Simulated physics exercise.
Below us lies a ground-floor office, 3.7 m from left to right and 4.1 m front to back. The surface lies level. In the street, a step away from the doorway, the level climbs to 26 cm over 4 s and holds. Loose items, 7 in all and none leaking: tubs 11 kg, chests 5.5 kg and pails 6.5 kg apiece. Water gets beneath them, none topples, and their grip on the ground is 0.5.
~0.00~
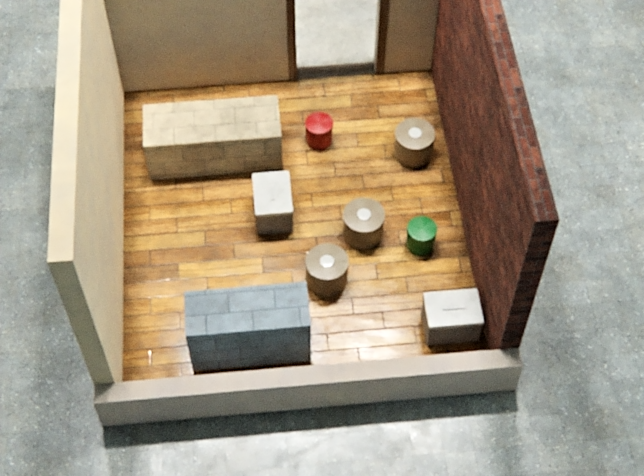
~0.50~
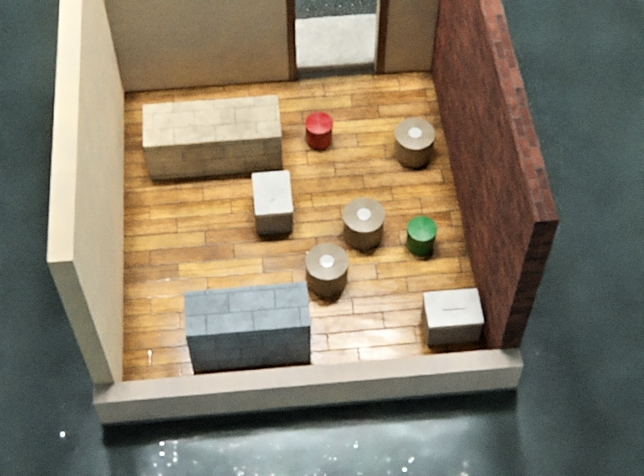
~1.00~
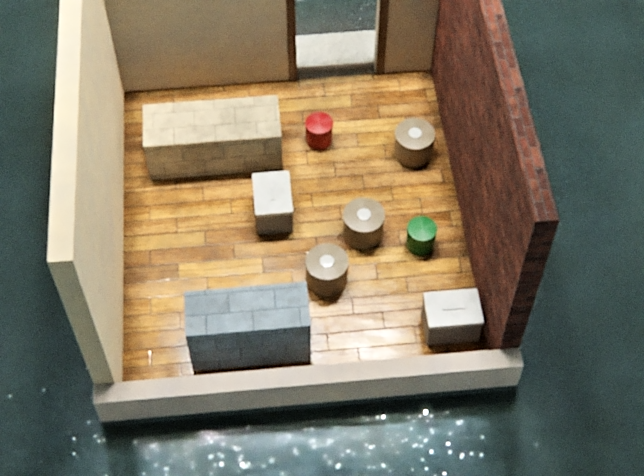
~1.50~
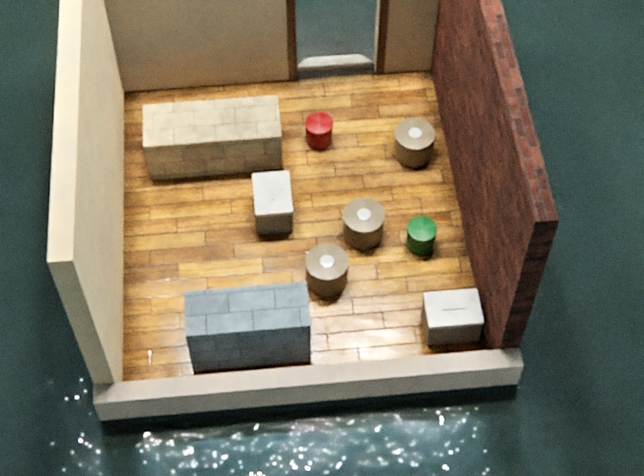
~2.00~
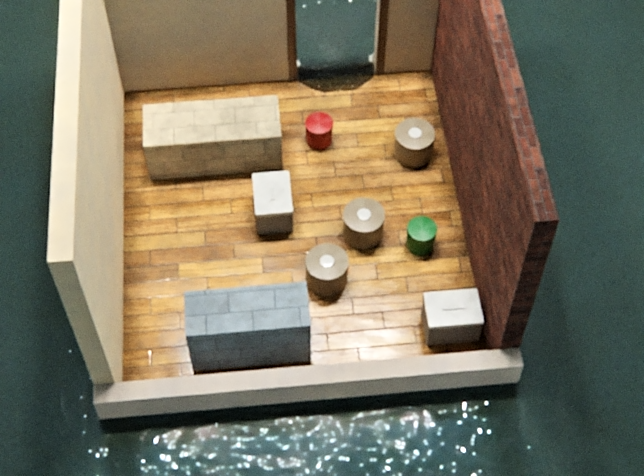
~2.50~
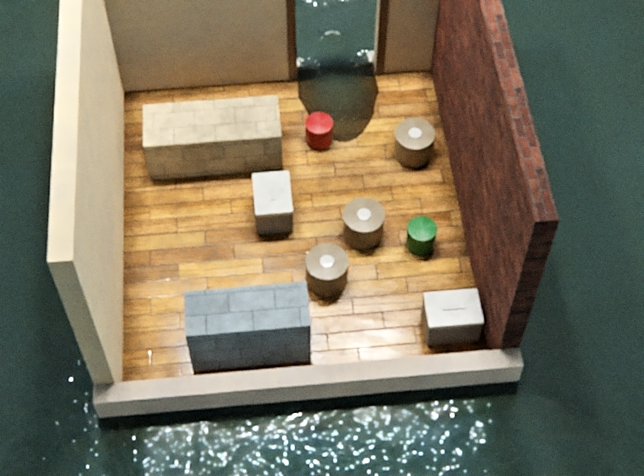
Water spread over the grey ground around a small open-topped room, then slipped in through the doorway and crept across the wooden floor to beside the red pail, while the furniture and pails stayed put.
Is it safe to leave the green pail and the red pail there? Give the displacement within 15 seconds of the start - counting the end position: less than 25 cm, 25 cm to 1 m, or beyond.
The green pail gets carried off; the red pail travels far.
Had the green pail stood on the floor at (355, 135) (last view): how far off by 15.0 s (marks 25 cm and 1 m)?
It gets carried off.
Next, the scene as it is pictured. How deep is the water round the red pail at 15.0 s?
Roughly 12 cm.
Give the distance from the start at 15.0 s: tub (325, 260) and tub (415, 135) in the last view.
In turn: 100 cm, 200 cm.
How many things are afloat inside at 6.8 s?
At that moment 4.
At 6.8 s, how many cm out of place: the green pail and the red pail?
About 100 and 200 cm.
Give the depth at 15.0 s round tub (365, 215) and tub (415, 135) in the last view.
Roughly 19 and 20 cm.
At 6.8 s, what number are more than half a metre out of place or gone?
By then 5.
After 3.5 s the green pail is near (422, 228), 0.0 m from its start, aground; the red pail is near (318, 132), 0.1 m from its start, aground; 0 afloat.
After 6.8 s the green pail is near (466, 308), 1.1 m from its start, afloat; the red pail is near (277, 276), 2.1 m from its start, aground; 4 afloat.
After 11.0 s the green pail is near (400, 320), 1.2 m from its start, afloat; the red pail is near (149, 172), 2.0 m from its start, afloat; 7 afloat.
After 15.0 s the green pail is near (408, 330), 1.3 m from its start, afloat; the red pail is near (133, 168), 2.1 m from its start, afloat; 7 afloat.
